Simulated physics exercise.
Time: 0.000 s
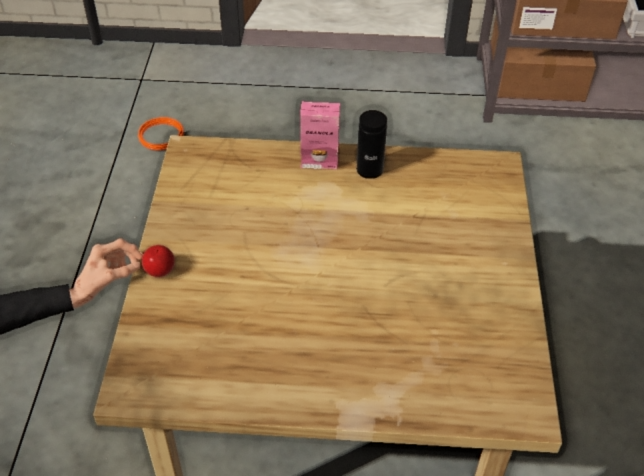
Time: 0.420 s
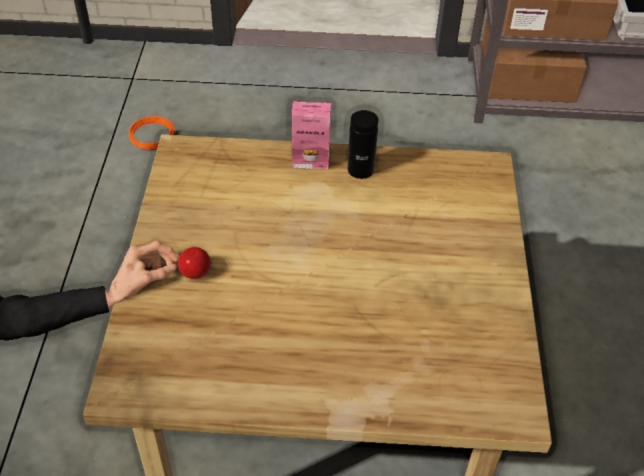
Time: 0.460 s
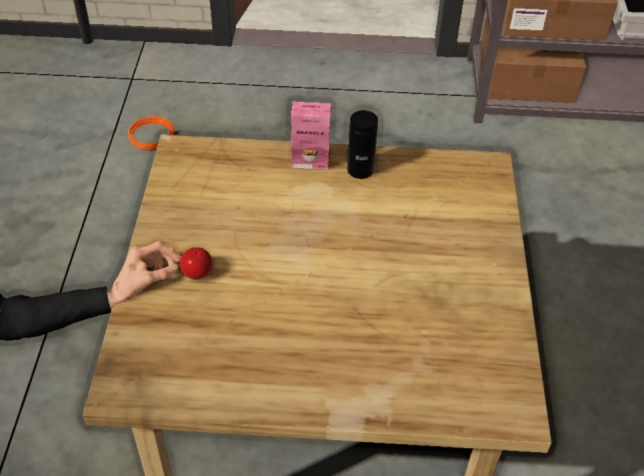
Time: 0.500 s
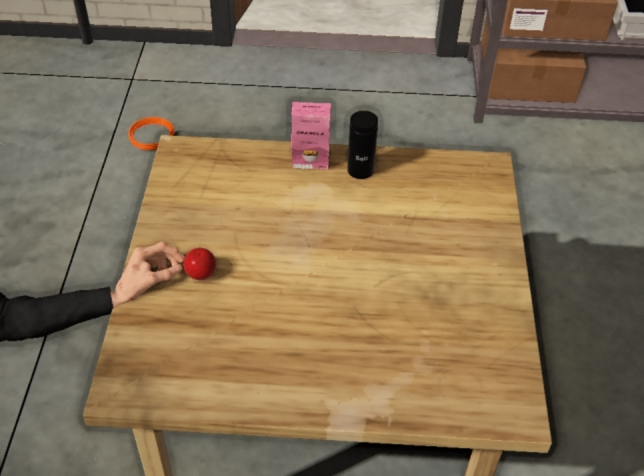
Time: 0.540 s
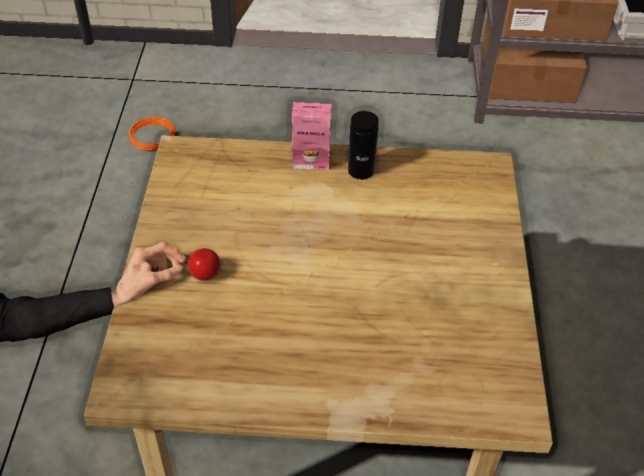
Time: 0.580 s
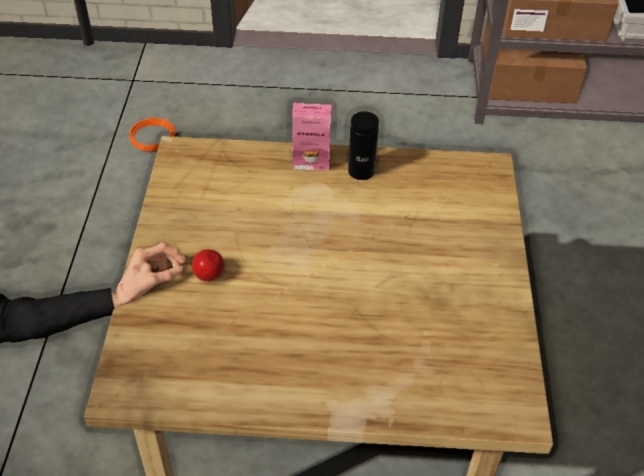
A hand at the left releases a red apple, which rolls slightly right across a wooden table.
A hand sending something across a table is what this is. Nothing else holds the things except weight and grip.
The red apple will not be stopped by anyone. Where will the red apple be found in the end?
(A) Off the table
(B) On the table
Option B: On the table.
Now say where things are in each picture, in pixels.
In the first picture, under the hand; red apple (159, 261).
In the second picture, under the hand; red apple (195, 263).
In the third picture, under the hand; red apple (197, 263).
In the fourth picture, red apple (200, 264).
In the fifth picture, red apple (205, 264).
In the sixth picture, red apple (209, 265) rolled a little.
After 0.78 s, red apple rolled about its own width near (225, 266).
After 0.98 s, red apple rolled about its own width near (239, 267).
After 1.28 s, red apple rolled well along near (255, 268).
After 1.68 s, red apple rolled well along near (268, 269).
At rest (2.3 s), moved from the start, red apple. Seen from the same camera at the end, red apple near (271, 269).
